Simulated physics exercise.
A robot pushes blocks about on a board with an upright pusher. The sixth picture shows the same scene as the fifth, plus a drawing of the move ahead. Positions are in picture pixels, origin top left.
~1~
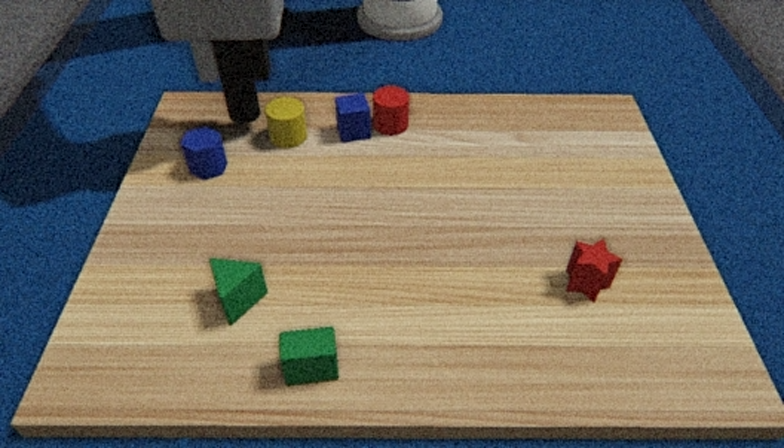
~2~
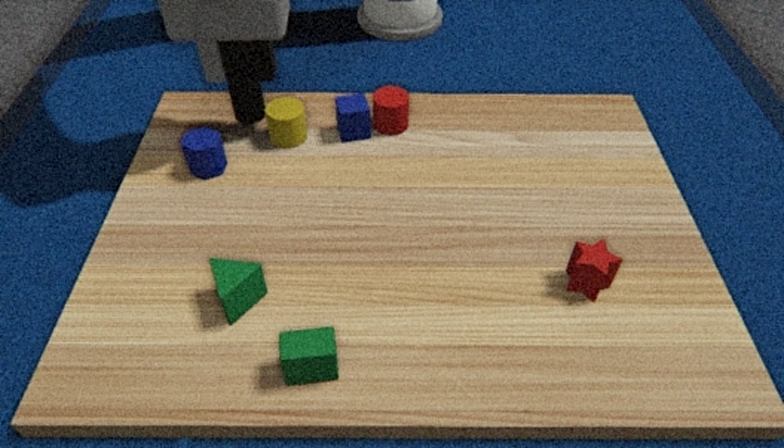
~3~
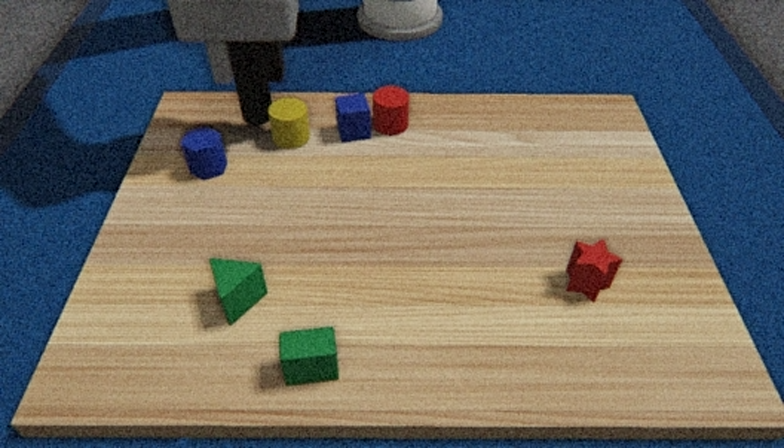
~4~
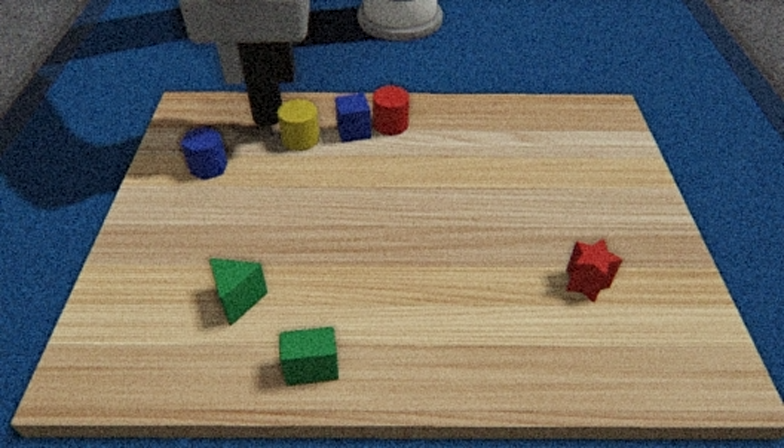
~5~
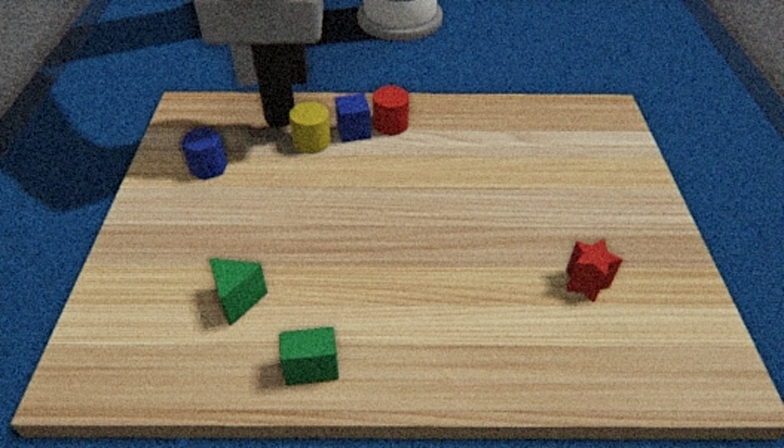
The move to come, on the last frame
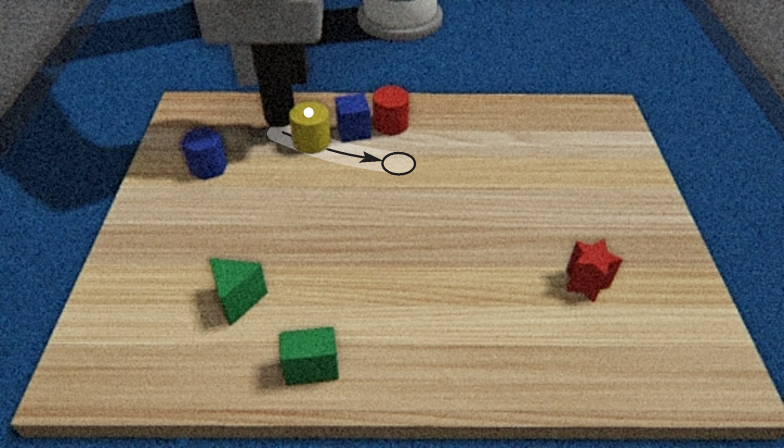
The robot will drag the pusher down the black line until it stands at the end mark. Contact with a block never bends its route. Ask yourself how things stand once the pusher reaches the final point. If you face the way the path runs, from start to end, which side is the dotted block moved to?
Seen from start to end, it moves right.
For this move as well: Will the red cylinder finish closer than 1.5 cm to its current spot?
Short answer: Yes.
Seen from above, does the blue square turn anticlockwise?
Final answer: Yes.
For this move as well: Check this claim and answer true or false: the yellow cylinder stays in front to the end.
The statement is correct.
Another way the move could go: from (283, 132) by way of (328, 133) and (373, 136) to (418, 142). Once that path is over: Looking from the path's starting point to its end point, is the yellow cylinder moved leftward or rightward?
Sideways shift: Right.
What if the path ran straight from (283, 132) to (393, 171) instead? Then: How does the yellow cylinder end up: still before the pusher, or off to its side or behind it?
That block remains ahead.
The line goes from (283, 132) over (336, 152) to (399, 163); the dot is on the yellow cylinder.
What follows on the original path. One third of the way, pusher (317, 132); yellow cylinder (347, 127); blue square (360, 104), turned 35° anticlockwise; red cylinder (393, 95).
Two thirds of the way, pusher (357, 142); yellow cylinder (387, 140); blue square (360, 104), turned 35° anticlockwise; red cylinder (393, 95).
At the end, pusher (399, 149); blue hexagon unmoved; yellow cylinder (424, 153); blue square (360, 104), turned 35° anticlockwise; red cylinder (393, 95).
